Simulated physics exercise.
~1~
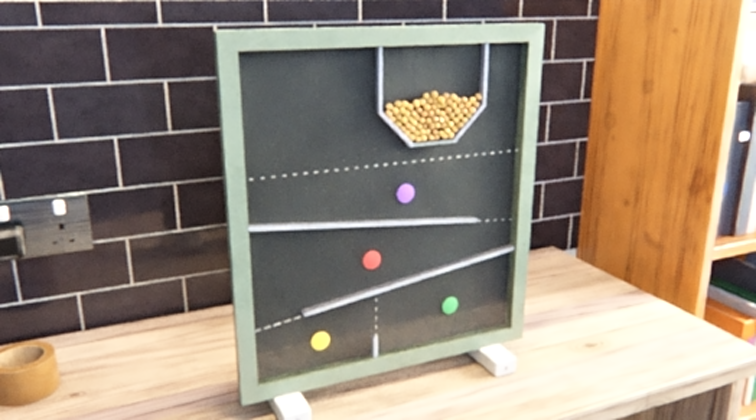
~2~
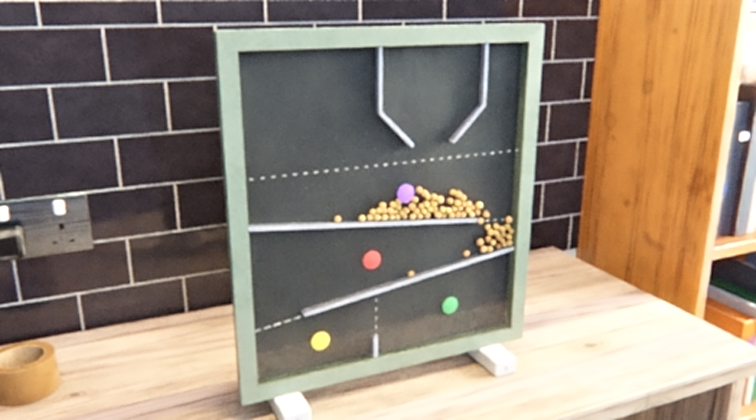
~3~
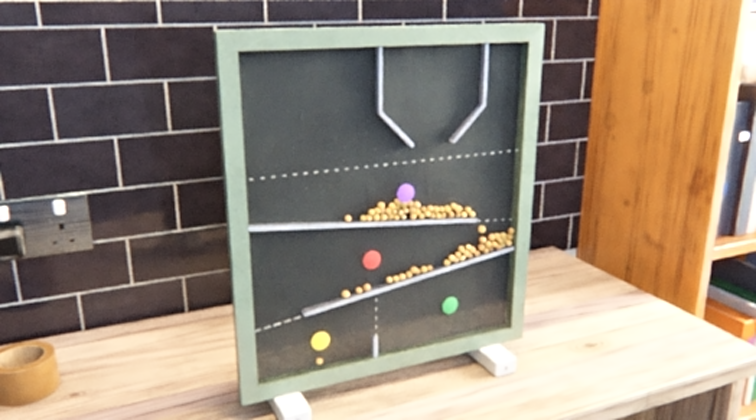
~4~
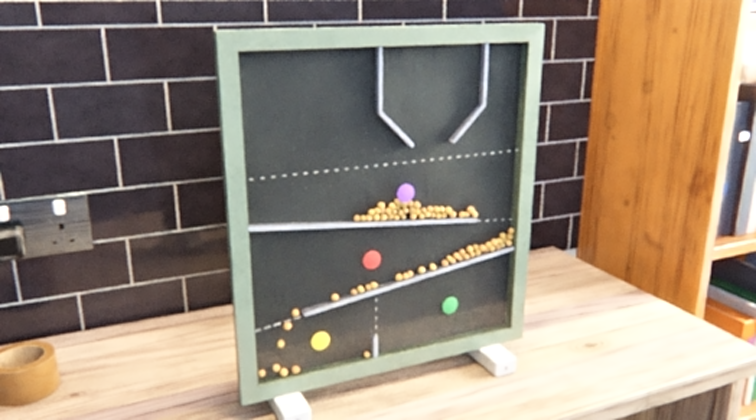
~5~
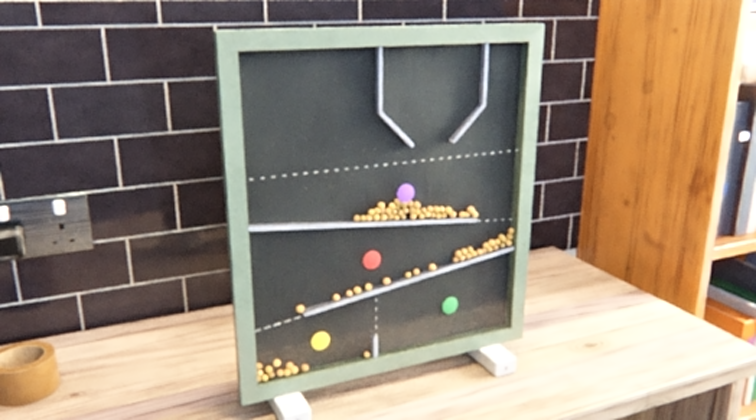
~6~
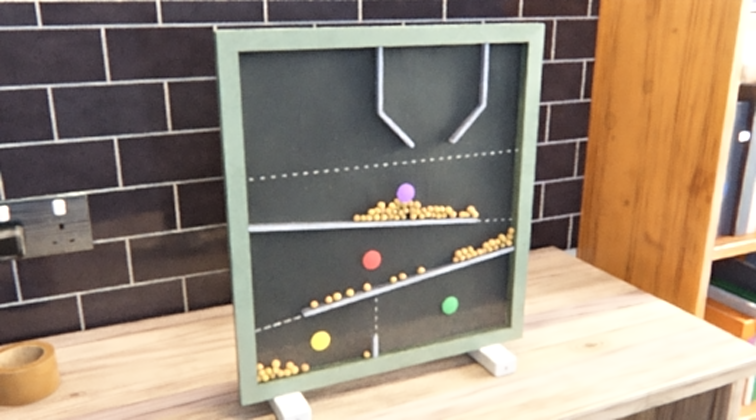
Wooden beads drop from a hopper and spill down two ramps, most resting by purple.
